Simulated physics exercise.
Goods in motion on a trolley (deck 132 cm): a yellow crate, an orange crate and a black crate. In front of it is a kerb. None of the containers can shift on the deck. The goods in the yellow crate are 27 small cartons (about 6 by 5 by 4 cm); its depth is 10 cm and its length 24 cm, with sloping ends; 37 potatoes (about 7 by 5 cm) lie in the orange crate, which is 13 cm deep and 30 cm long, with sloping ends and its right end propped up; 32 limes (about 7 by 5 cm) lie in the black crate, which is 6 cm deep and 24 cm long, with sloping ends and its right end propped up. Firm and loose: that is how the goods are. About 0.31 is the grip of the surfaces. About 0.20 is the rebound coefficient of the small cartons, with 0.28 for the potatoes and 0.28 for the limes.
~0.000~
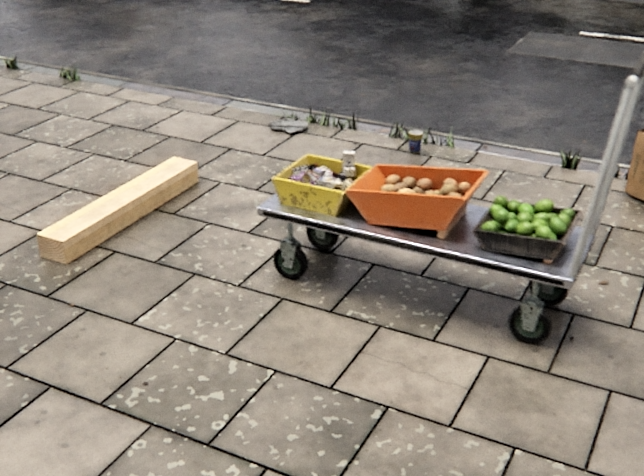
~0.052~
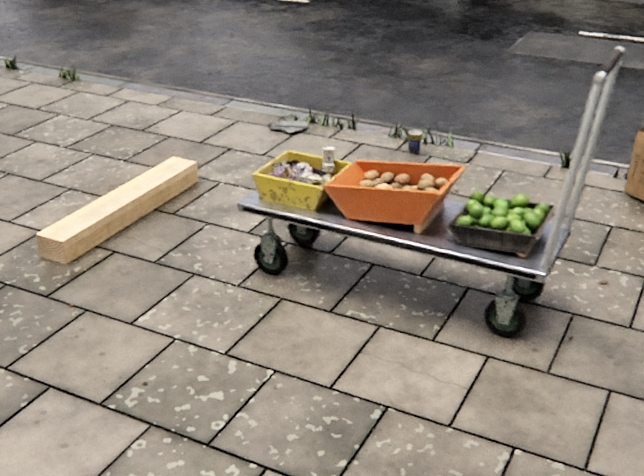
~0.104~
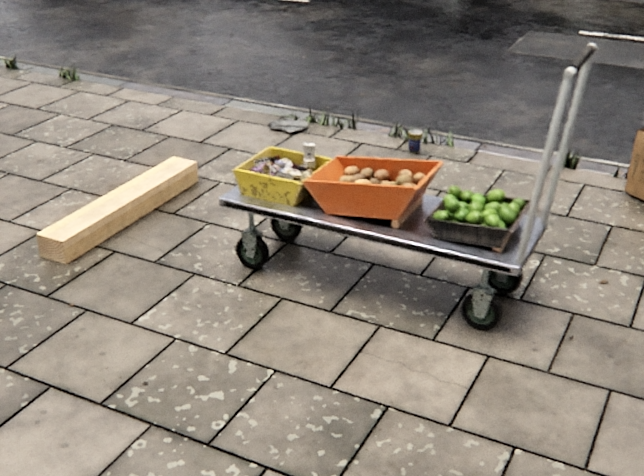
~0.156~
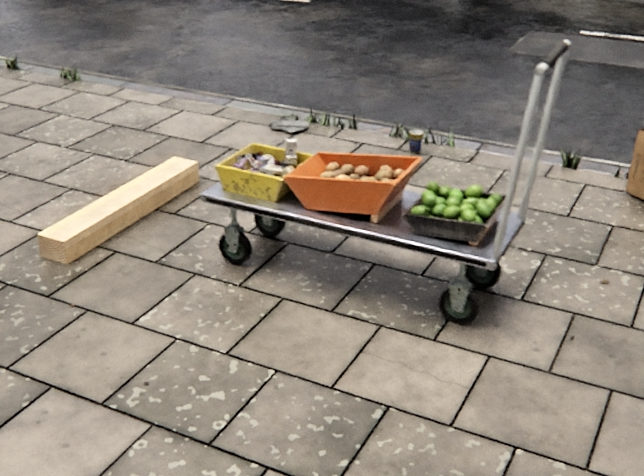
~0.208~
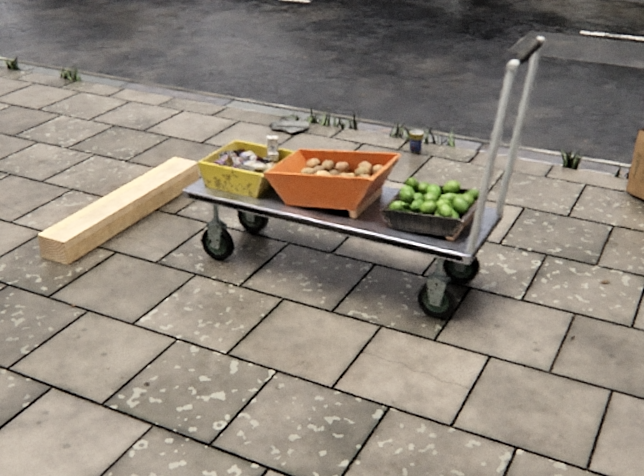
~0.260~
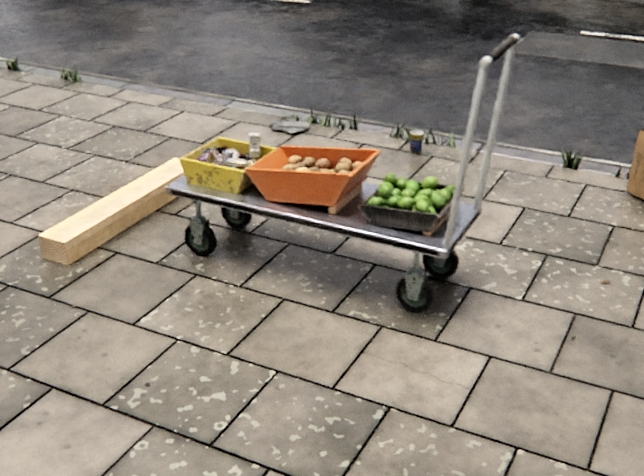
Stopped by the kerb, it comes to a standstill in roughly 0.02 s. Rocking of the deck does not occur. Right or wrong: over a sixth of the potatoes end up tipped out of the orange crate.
Wrong.
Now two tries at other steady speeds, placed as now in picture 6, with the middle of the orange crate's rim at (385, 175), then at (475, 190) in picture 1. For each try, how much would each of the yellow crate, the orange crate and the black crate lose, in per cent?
Losses in order of the tries would be yellow crate 0 and 10 %, orange crate 0 and 30 %, black crate 20 and 40 %.
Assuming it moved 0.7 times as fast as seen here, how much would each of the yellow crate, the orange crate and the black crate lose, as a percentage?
Yellow crate 0, orange crate 0, black crate 20 per cent.
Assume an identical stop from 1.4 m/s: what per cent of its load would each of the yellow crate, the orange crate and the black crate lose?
Yellow crate 0 %, orange crate 0 %, black crate 20 %.
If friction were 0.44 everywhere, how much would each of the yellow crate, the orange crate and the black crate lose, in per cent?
Yellow crate 0, orange crate 10, black crate 20 per cent.
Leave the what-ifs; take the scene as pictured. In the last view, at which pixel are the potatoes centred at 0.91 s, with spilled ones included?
I'd say near (217, 158).
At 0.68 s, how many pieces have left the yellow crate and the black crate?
Yellow crate 1, black crate 6, roughly.
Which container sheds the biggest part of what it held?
That would be the black crate.
After 0.46 s, impact.
After 0.56 s, yellow crate 27 in, 0 out, orange crate 37 in, 0 out and black crate 29 in, 3 out.
After 0.68 s, yellow crate 26 in, 1 out, orange crate 35 in, 2 out and black crate 26 in, 6 out.
After 0.91 s, yellow crate 26 in, 1 out, orange crate 35 in, 2 out and black crate 23 in, 9 out.
Outcome (at 1.42 s), yellow crate 26 in, 1 out, orange crate 35 in, 2 out and black crate 21 in, 11 out. Asked share, 2 of 37, 5 per cent.
